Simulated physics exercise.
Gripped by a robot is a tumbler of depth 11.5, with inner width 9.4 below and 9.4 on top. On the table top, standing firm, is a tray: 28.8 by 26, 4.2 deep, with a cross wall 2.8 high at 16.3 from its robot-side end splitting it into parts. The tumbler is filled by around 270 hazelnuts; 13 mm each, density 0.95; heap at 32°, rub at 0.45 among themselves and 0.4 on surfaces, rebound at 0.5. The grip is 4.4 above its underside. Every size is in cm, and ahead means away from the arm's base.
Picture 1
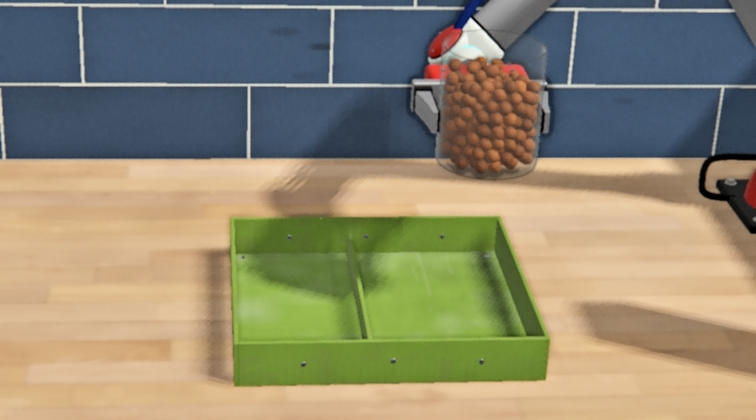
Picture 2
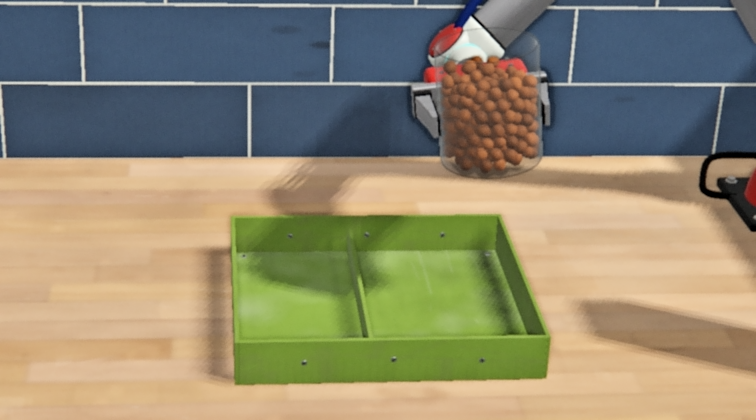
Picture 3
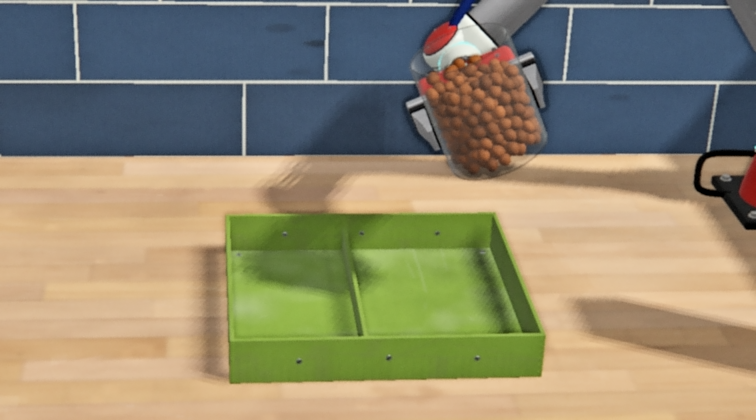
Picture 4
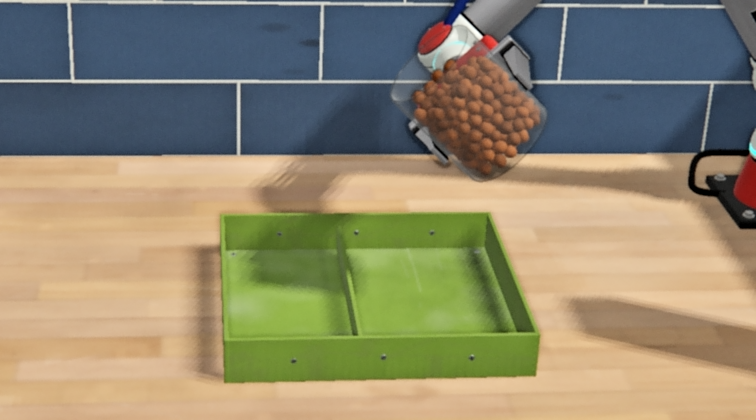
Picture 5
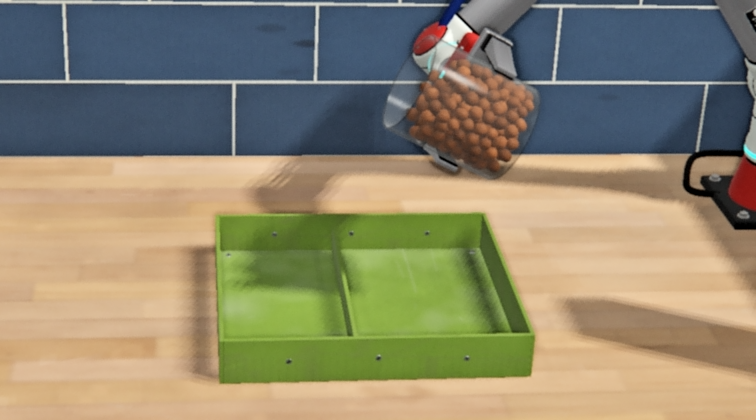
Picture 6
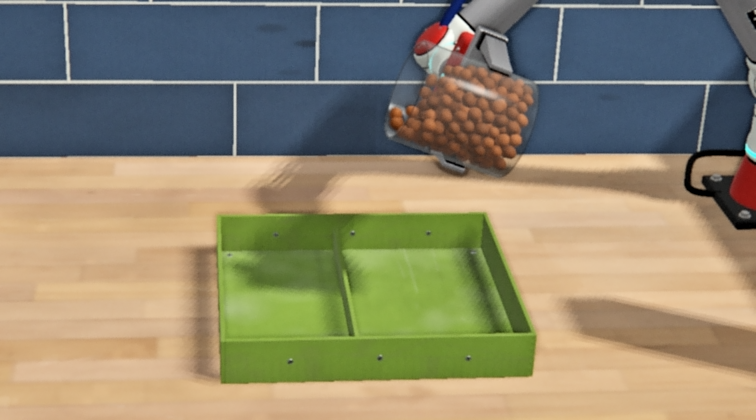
A robot gripper holds a clear tumbler filled with brown hazelnuts above a pale wooden table top, seen from the front and slightly above, against dark blue wall tiles. Below it sits an open green tray split by a cross wall, with a red and black object at the right edge. The gripper tilts the tumbler steadily leftward onto its side, the nuts shifting toward its mouth, while the view drifts slightly.
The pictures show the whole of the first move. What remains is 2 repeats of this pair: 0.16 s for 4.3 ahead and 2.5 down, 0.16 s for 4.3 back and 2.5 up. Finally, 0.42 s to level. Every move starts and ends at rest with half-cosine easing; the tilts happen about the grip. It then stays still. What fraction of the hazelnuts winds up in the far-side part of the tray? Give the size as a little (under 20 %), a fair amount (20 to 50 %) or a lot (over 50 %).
A little.
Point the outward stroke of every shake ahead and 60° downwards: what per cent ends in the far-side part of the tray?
About 0 per cent.
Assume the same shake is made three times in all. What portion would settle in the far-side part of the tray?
I'd expect close to 5 per cent then.
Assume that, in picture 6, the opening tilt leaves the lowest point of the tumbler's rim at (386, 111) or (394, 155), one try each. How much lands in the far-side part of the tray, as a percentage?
About 0 and 40 per cent.
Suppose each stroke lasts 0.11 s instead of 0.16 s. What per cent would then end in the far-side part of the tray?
20 %.
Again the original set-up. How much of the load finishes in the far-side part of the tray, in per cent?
Estimate: Near 5 %.
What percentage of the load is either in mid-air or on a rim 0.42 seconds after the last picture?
Roughly 1 per cent.
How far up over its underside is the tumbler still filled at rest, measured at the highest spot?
I'd say near 10.5 cm from the bottom.
Then, 0.42 s after the last picture, tilted 69° forward, highest piece 23 above the table; 266 in the tumbler, 3 in the robot-side part, 3 in the far-side part, 2 in flight or on a rim.
Then, 0.85 s after the last picture, tilted 35° forward, highest piece 26 above the table; 248 in the tumbler, 12 in the robot-side part, 12 in the far-side part, 2 in flight or on a rim.
Then, 1.26 s after the last picture, level, highest piece 27 above the table; 248 in the tumbler, 16 in the far-side part, 10 in the robot-side part.
Then, 2.31 s after the last picture, level, highest piece 27 above the table; 248 in the tumbler, 16 in the far-side part, 10 in the robot-side part.
Final count, 248 in the tumbler, 16 in the far-side part, 10 in the robot-side part. That is 6 % in the far-side part of the tray.
